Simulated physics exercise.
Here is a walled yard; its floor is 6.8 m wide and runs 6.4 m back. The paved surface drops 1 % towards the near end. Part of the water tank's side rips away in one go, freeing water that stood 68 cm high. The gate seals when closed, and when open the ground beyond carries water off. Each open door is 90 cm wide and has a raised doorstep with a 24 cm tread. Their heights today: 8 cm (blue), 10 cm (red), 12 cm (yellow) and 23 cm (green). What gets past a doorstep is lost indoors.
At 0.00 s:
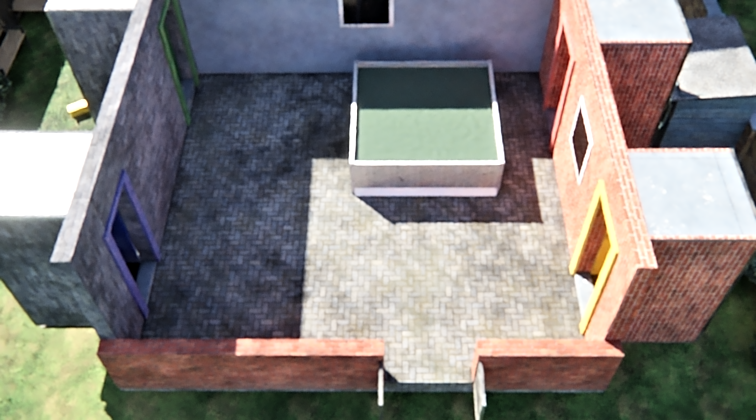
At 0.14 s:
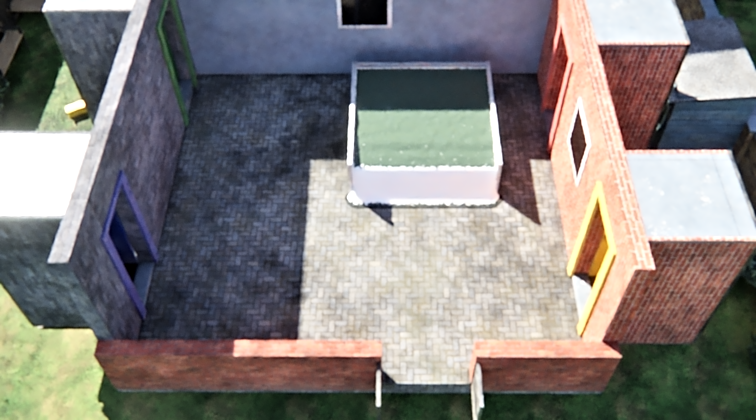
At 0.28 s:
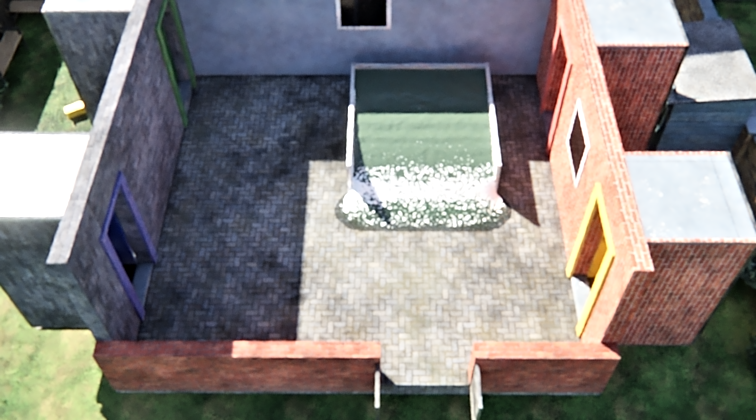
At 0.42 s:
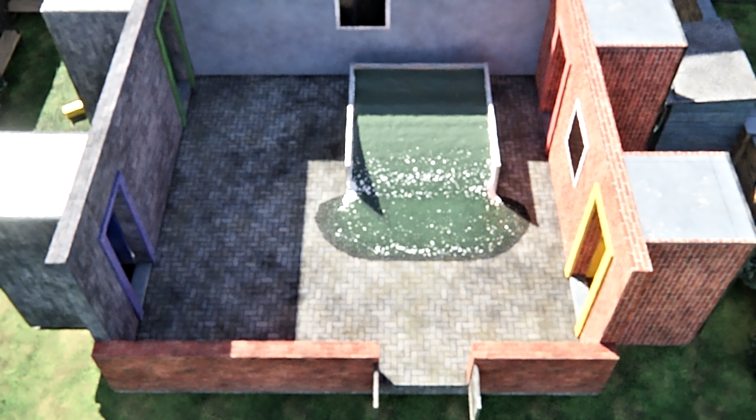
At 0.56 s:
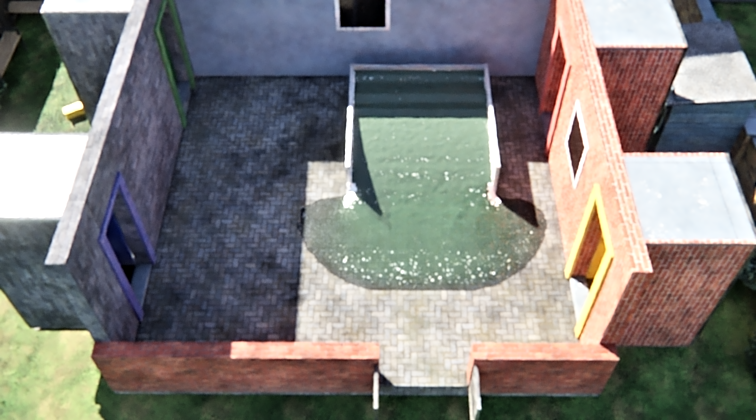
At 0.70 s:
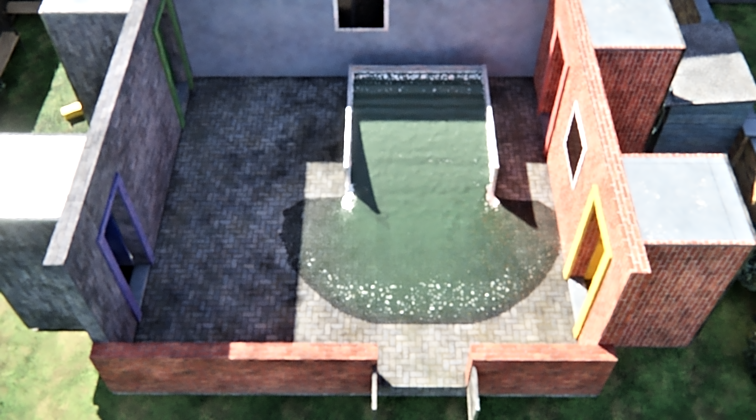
In a walled yard, the near side of a raised water tank gave way, and greenish water poured out with white froth, then spread across the paving in a widening rounded pool.
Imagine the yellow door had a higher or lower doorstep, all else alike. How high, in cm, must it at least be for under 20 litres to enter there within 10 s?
Close to 22 cm is just enough.
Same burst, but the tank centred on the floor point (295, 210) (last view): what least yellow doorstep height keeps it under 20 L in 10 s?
Some 19 cm.
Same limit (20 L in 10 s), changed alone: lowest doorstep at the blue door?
About 12.5 cm at blue.
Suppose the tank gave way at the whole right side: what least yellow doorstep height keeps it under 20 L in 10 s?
Some 9.0 cm.
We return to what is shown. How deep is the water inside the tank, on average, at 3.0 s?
About 17 cm.
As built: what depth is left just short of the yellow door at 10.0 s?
Roughly 5.5 cm deep.
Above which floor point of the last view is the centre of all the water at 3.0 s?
Around (404, 251).
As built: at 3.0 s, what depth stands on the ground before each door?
In cm: Blue 6, red 0, yellow 27, green 0.
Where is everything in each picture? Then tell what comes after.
In the first picture, the water tank at (424, 113) is whole and still, 68 cm deep; the yellow door at (592, 265) is dry.
In the second picture, the front is at (358, 205), 0.3 m from the gap at (424, 181); 0.6 m2 of floor is wet, 68 cm left at the back.
In the third picture, water pours out at (422, 185) and has run 0.7 m, to (356, 226); about 12 cm deep outside, 68 cm at the back.
In the fourth picture, the front is at (365, 255), 1.3 m from the gap at (421, 186); 3.8 m2 of floor is wet, 68 cm left at the back.
In the fifth picture, the gap is at (421, 187), the front 1.9 m out at (368, 284); the back of the water tank holds 65 cm.
In the sixth picture, the front is at (374, 318), 2.5 m from the gap at (420, 188); 8.4 m2 of floor is wet, 58 cm left at the back; 0.7 m in a straight line remain to the yellow door at (585, 269).
After 1.4 s water covers 40 % of the floor, deepest (32 cm) near (478, 371); 10 cm at the yellow door, 0 litres in over its 12 cm doorstep.
After 3.0 s water covers 50 % of the floor, deepest (38 cm) near (140, 370); 27 cm at the yellow door, 32 litres in over its 12 cm doorstep.
After 10.0 s water covers 100 % of the floor, deepest (12 cm) near (356, 79); 6 cm at the yellow door, 107 litres in over its 12 cm doorstep.
At the yellow door as built, the water arrived by 1.0 s and peaked near 27 cm at 3.0 s.
With a doorstep of 19.5 cm, 34 litres would have come in within the 10 s; with 26 cm, 8 litres. So under 20 litres takes about 22 cm.
